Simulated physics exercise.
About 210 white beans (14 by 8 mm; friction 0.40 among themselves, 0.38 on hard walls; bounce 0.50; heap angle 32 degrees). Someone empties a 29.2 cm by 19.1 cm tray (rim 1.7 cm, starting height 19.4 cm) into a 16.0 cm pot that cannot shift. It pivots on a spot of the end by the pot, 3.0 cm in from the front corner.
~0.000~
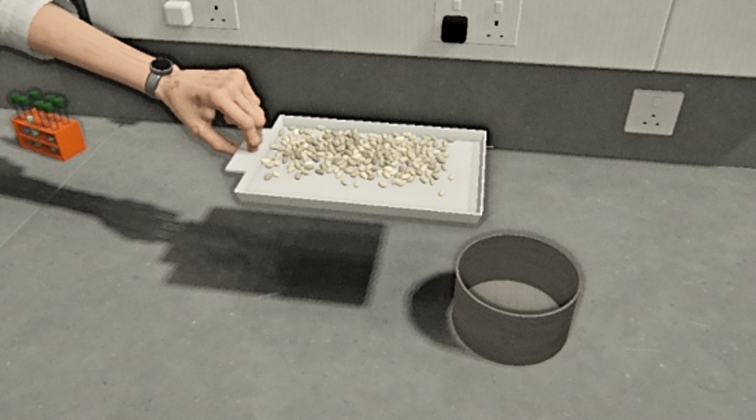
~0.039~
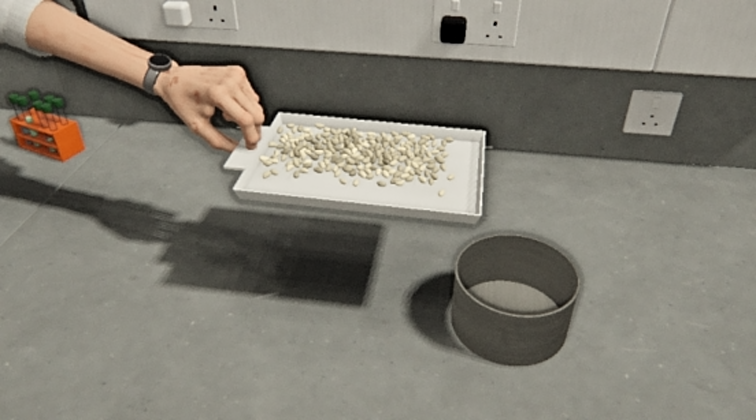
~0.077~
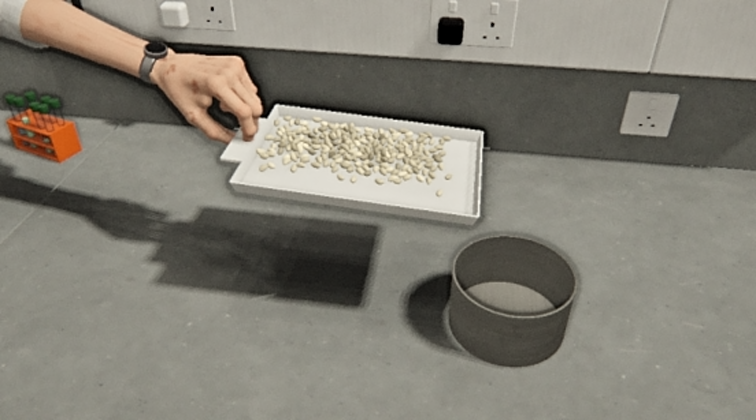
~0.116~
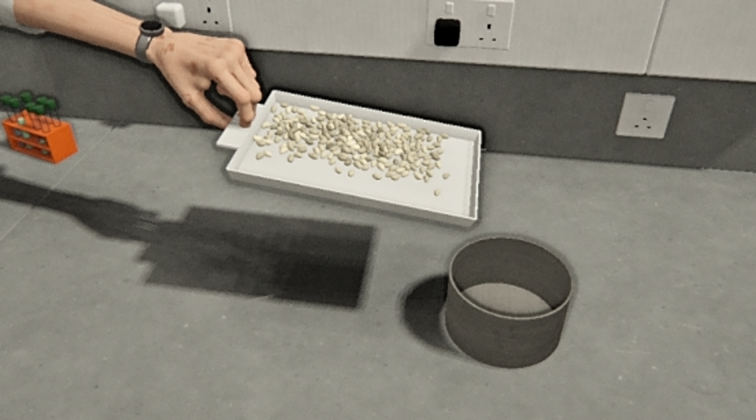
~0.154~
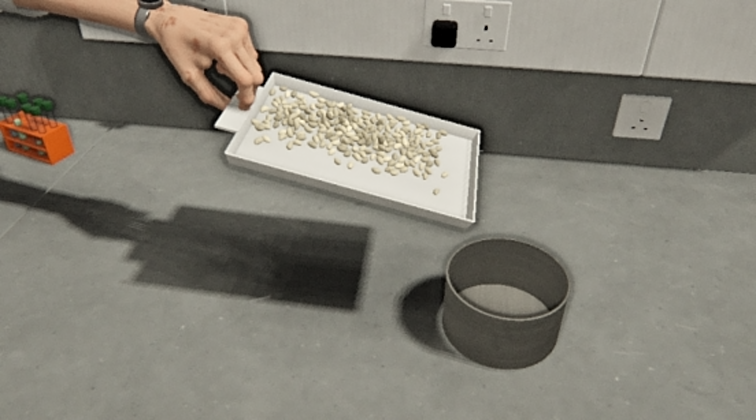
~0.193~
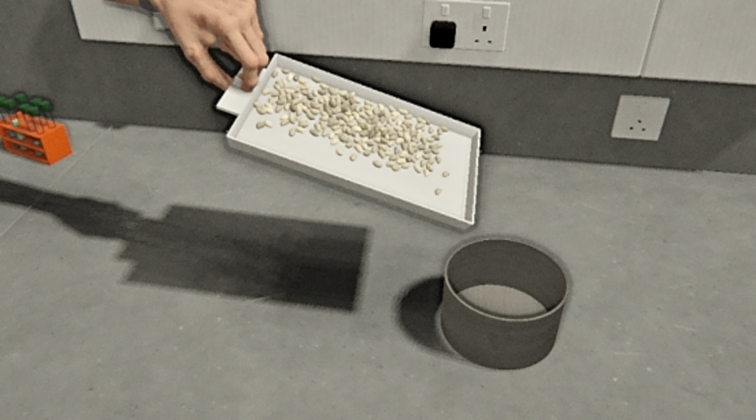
White tray of white beans tilting down to the right beside a round grey pot, a hand gripping its raised left end.
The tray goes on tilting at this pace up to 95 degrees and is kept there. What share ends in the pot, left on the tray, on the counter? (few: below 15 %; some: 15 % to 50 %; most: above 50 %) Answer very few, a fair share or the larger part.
Pot: The larger part, tray: Very few, counter: A fair share.
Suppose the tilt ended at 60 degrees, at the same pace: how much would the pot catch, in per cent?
It would be near 65 per cent.
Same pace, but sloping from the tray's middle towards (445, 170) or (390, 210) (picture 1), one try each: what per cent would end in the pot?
Some 30 and 15 per cent.
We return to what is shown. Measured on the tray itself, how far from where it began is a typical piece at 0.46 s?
Some 6 cm.
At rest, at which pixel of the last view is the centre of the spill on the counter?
Near (640, 345).
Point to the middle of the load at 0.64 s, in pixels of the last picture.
Around (503, 211).
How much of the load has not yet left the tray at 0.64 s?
Some 50 per cent of the load.
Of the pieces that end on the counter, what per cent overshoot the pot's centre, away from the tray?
About 90 per cent.
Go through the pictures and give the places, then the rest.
Tray tilt 0 degrees, front corners at (240, 189) and (477, 212); middle of the pieces at (357, 157); pot at (518, 272), in the first frame.
Tray tilt 1 degrees, front corners at (239, 187) and (477, 212); middle of the pieces at (355, 156), in the second frame.
Tray tilt 4 degrees, front corners at (235, 180) and (474, 214), lowest corner right front; middle of the pieces at (353, 152), in the third frame.
Tray tilt 8 degrees, front corners at (232, 167) and (472, 216), lowest corner right front; middle of the pieces at (351, 144), in the fourth frame.
Tray tilt 13 degrees, front corners at (231, 152) and (470, 218), lowest corner right front; middle of the pieces at (350, 135), in the fifth frame.
Tray tilt 19 degrees, front corners at (233, 135) and (469, 220), lowest corner right front; middle of the pieces at (352, 125); pot at (506, 276). The tray's pace is about 140 degrees a second, in the sixth frame.
After 0.46 s, tilt 57 degrees; the tray holds 100 %, the pot 0 %.
After 0.64 s, tilt 82 degrees; the tray holds 50 %, the pot 5 %.
Then, at 0.94 s, tilt 95 degrees; the tray holds 0 %, the pot 75 %.
At rest (2.2 s), pot 75 %, tray 0 %, counter 25 %.
